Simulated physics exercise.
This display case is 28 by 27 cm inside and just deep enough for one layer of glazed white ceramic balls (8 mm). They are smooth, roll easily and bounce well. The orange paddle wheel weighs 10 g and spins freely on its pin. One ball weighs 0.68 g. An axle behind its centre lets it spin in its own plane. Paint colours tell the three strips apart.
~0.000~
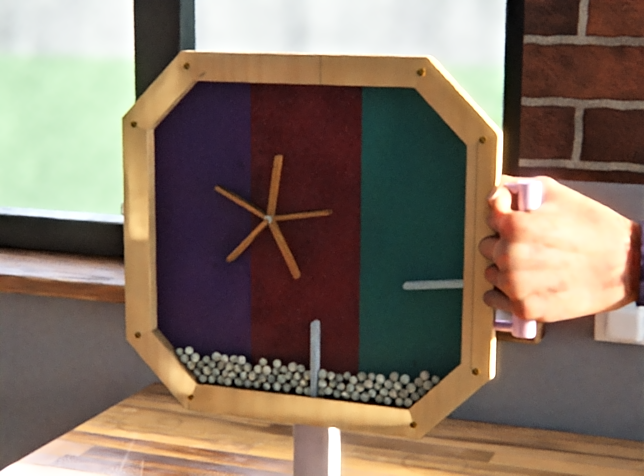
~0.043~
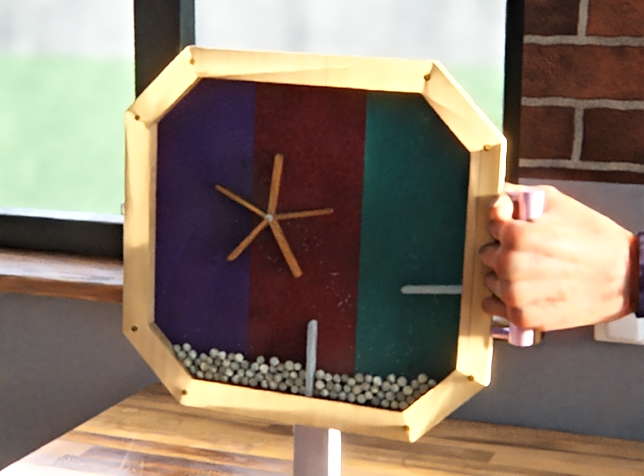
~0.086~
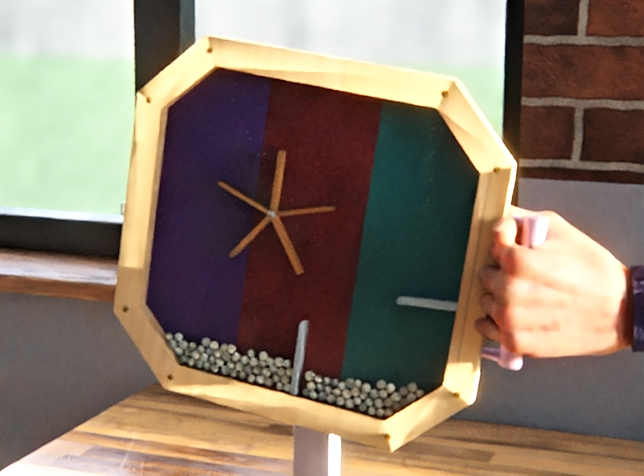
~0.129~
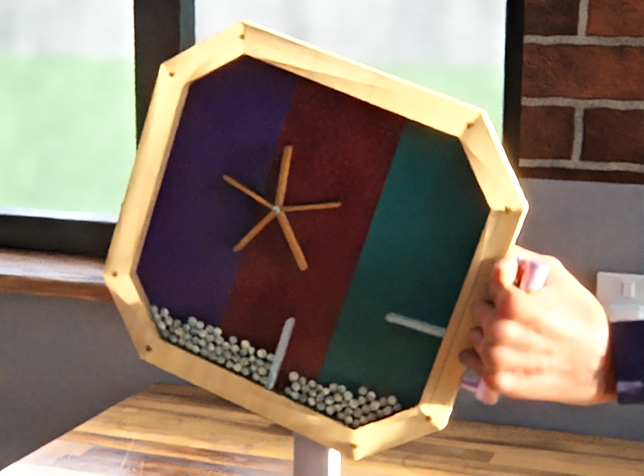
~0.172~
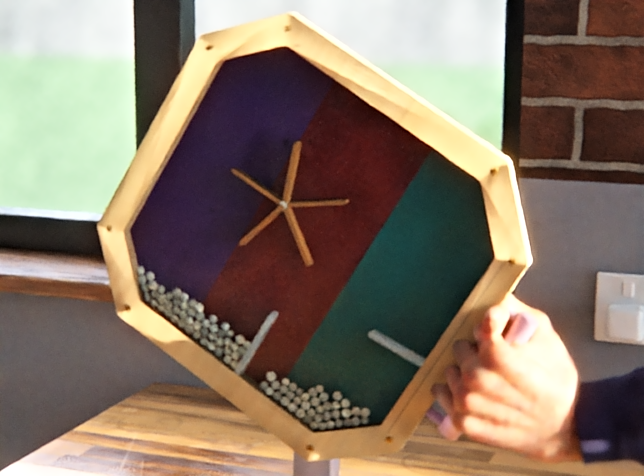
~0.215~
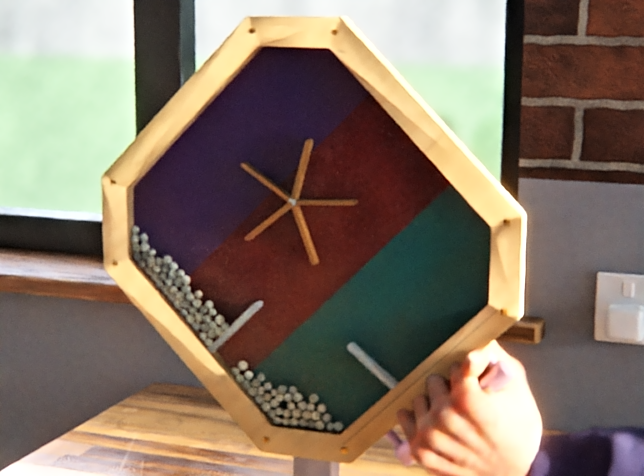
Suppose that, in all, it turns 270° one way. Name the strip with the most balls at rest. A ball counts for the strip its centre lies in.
Purple.
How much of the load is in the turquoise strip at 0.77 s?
Roughly 40 per cent.
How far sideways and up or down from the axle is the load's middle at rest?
About 1 cm right and 11 cm below.
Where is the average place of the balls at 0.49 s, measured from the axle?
Some 9 cm left and 3 cm above.
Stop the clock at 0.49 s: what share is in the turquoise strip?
About 45 per cent.
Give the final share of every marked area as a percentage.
Red strip: 15; purple strip: 85; turquoise strip: 0.
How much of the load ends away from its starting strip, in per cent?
Roughly 65 per cent.
After 0.49 s, it stands 130° clockwise; the balls' middle is 9 cm left of and 3 cm above the centre; red 45 %, purple 15 %, turquoise 45 %.
After 0.77 s, it has come round 217° clockwise; the balls' middle is in line with and 4 cm above the centre; red 40 %, purple 15 %, turquoise 40 %.
After 1.01 s, it has come round 270° clockwise; the balls' middle is 4 cm right of and 7 cm below the centre; red 30 %, purple 70 %.
At rest by 4.0 s, it has come round 270° clockwise; red 15 %, purple 85 %, turquoise 0 %.
